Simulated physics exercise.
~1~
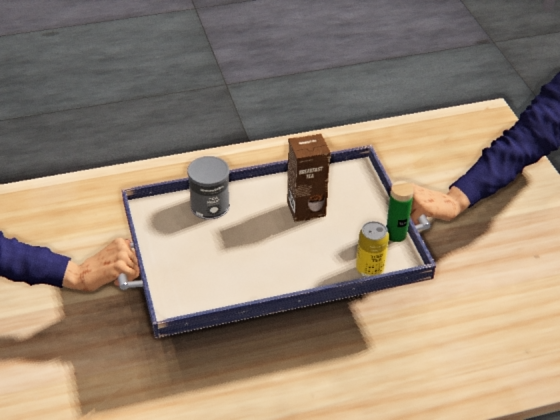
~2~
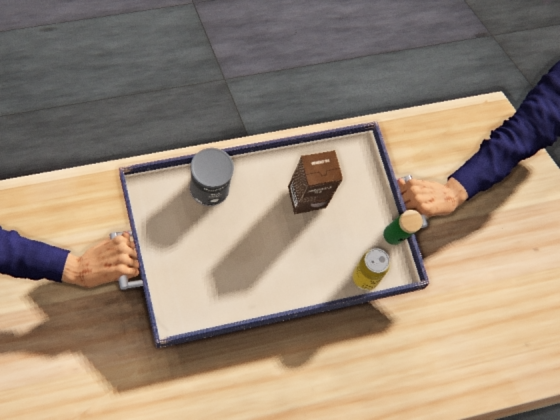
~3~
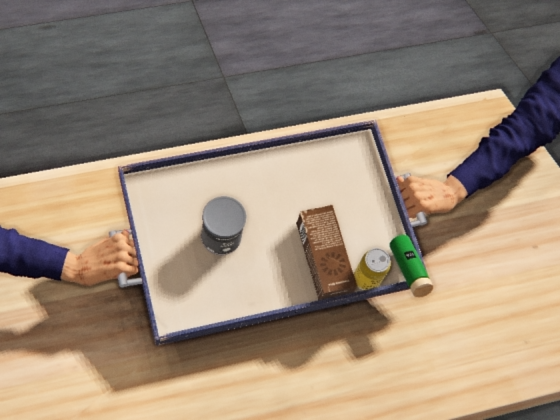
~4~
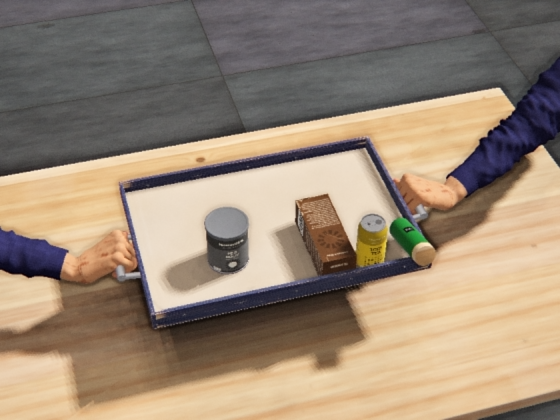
On a wooden table, two hands hold a tray carrying a grey tin, brown carton, green shaker and yellow can, tipping its near edge down and levelling it again. The tin slides nearer, while the carton and shaker topple and end lying beside the upright can.
